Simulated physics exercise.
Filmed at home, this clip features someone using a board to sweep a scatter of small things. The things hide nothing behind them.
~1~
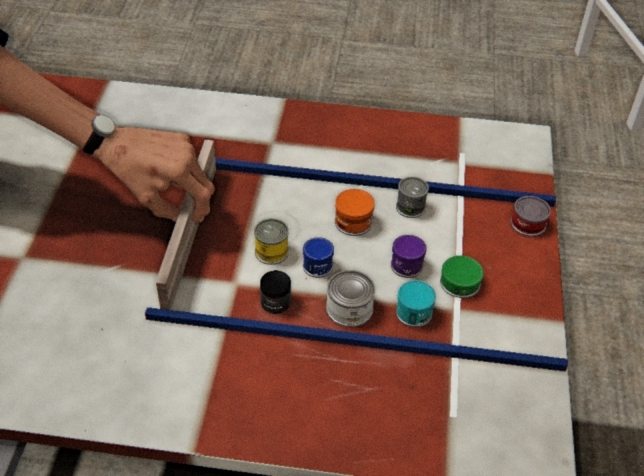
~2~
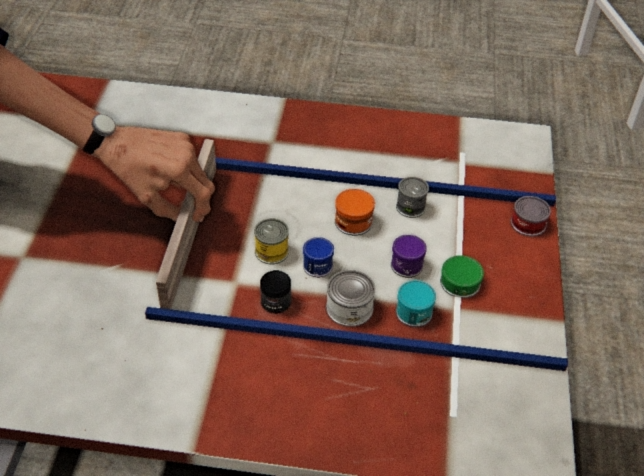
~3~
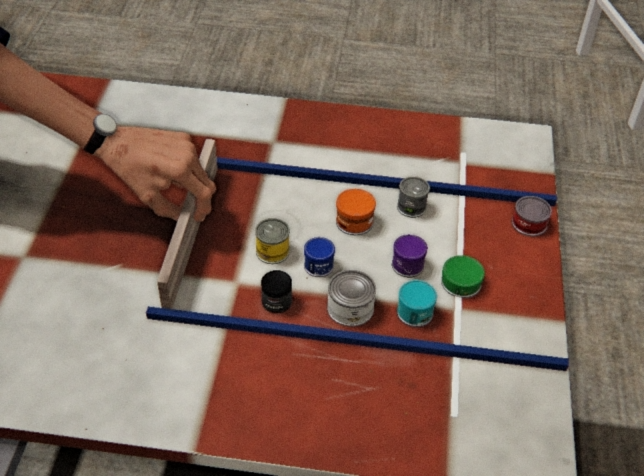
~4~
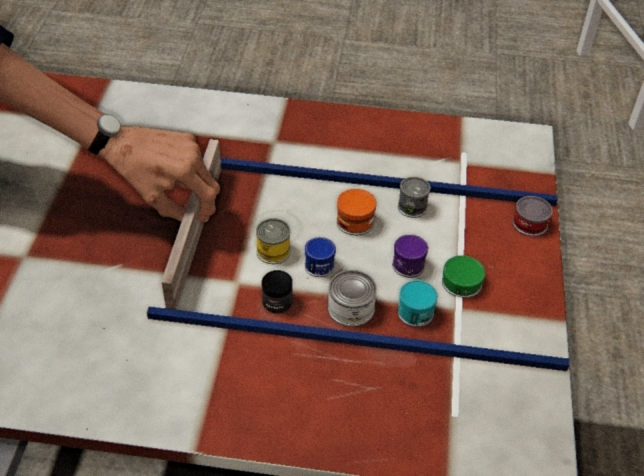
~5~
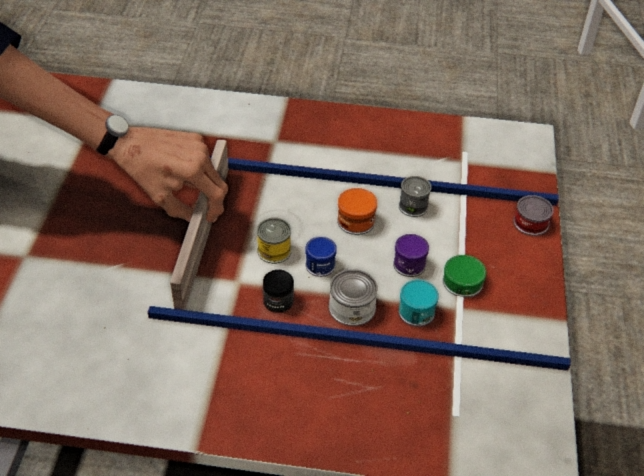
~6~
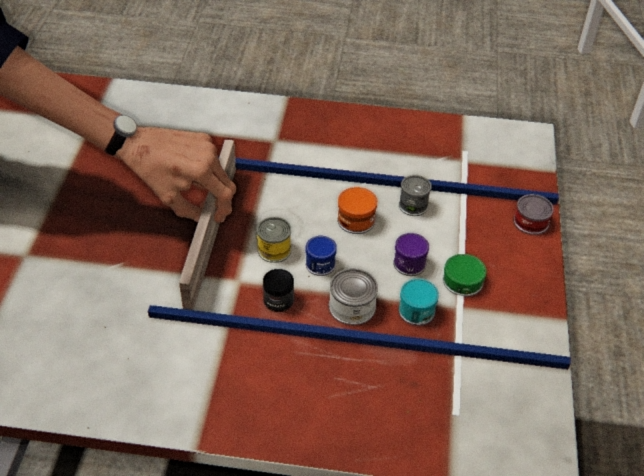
A hand slides a wooden board slightly right toward colourful tins that stay still.
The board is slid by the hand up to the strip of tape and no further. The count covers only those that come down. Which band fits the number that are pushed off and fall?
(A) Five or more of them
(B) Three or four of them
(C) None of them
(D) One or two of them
None of them (C).
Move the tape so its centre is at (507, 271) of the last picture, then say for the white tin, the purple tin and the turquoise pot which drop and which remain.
In order, the white tin keeps its spot, then the purple tin keeps its spot, then the turquoise pot goes off the edge.
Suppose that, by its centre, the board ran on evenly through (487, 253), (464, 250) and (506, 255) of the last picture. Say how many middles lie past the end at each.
Per position: 1 / 0 / 1.
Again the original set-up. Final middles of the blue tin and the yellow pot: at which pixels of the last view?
The blue tin comes to rest close to (477, 288), while the yellow pot rests close to (480, 257).
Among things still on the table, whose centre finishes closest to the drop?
The answer is the turquoise pot.
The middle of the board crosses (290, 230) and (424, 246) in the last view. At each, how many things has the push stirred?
The count is 3 at the first point and 9 at the second.
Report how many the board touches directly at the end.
Looks like 5 of them, all told.
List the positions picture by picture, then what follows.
The first picture shows red tin (530, 216); green pot (461, 277); turquoise pot (416, 304); board (189, 221); tape (459, 267).
The second picture shows green pot (462, 277); blue tin (318, 257).
The third picture shows turquoise pot (416, 304); grey tin (413, 197).
The fourth picture shows red tin (532, 216); white tin (352, 298).
The fifth picture shows green pot (464, 276); board (202, 221).
The sixth picture shows red tin (533, 214); green pot (464, 275); turquoise pot (418, 302); board (210, 221); tape (461, 265).
Soon after, none off yet; red tin at rest near (533, 214); green pot at rest near (464, 275); turquoise pot at rest near (418, 302).
Then, none off yet; red tin at rest near (533, 214); green pot at rest near (464, 275); turquoise pot moved a little near (440, 304).
Further on, none off yet; red tin at rest near (533, 214); green pot moved a little near (488, 281); turquoise pot moved well along near (507, 307).
At rest, the number that fall off is zero.
